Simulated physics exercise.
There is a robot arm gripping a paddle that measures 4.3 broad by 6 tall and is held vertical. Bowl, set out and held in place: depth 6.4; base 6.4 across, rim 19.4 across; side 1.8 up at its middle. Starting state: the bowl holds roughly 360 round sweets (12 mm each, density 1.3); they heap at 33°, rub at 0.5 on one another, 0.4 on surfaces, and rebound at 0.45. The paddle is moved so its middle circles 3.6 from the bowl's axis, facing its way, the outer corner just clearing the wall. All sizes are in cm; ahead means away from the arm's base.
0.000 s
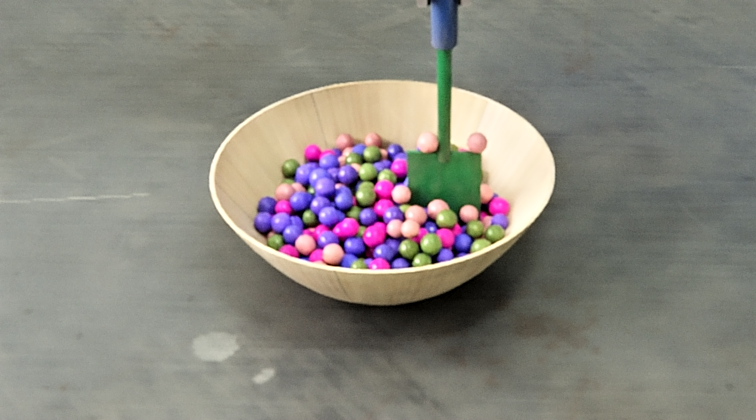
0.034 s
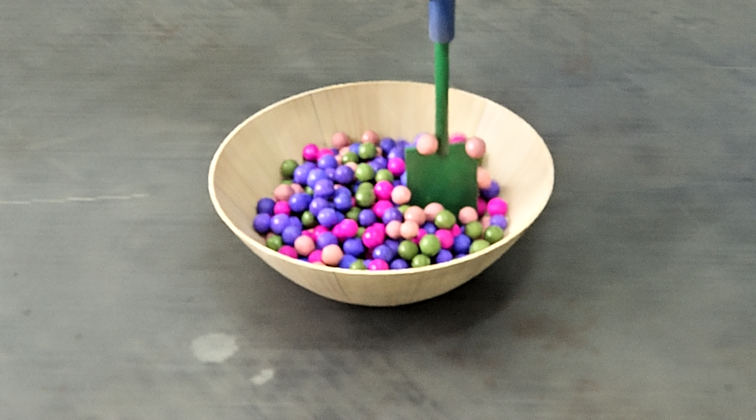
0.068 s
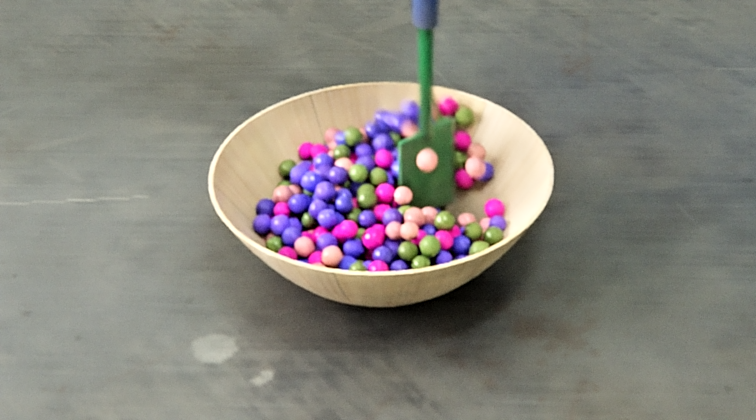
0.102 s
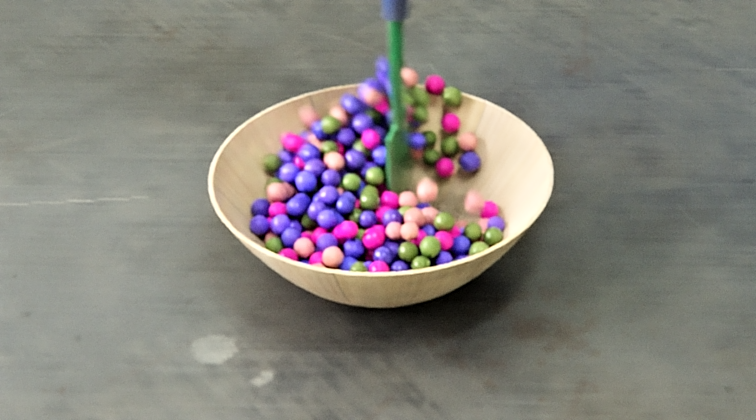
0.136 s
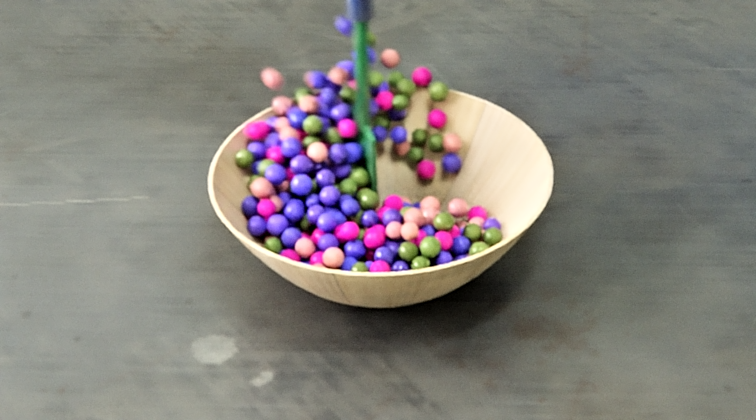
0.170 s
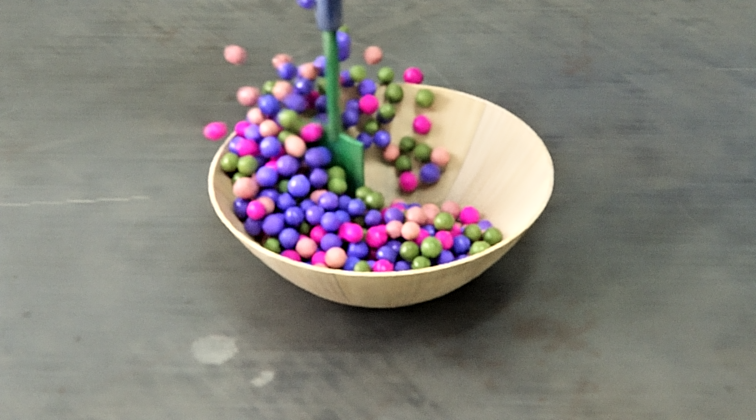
A green paddle swept through a wooden bowl of colorful little balls, moving around the back from right to left, piling them up against the far left side and flinging some above the rim.
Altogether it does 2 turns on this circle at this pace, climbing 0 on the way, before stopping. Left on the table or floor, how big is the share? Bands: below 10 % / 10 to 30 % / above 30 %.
Above 30 %.
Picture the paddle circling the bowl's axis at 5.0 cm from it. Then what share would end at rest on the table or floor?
It would be close to 50 per cent then.
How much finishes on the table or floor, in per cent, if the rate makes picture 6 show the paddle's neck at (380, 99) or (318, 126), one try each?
About 20 % for one try and about 55 % for the other, in order.
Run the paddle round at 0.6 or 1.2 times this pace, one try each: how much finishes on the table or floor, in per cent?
I'd expect near 20 per cent, then near 50 per cent.
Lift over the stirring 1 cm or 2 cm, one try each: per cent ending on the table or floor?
Trial one: Roughly 35 %; trial two: Roughly 30 %.
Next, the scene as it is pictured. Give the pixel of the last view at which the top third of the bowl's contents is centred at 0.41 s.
The upper third is centred close to (490, 174).
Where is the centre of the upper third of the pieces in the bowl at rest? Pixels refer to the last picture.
About (441, 190).
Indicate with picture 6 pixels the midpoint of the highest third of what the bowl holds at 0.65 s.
In the final view it lies at about (292, 233).
After 0.41 s, 5° round, highest piece 10 above the table; 276 in the bowl, 58 on the table or floor, 22 in flight or on the tool.
After 0.65 s, 229° round, highest piece 9 above the table; 235 in the bowl, 105 on the table or floor, 16 in flight or on the tool.
After 0.97 s, 0° round, highest piece 7 above the table; 219 in the bowl, 137 on the table or floor.
After 1.67 s, 0° round, highest piece 6 above the table; 219 in the bowl, 137 on the table or floor.
At rest, 219 in the bowl, 137 on the table or floor. That is 38 % on the table or floor.
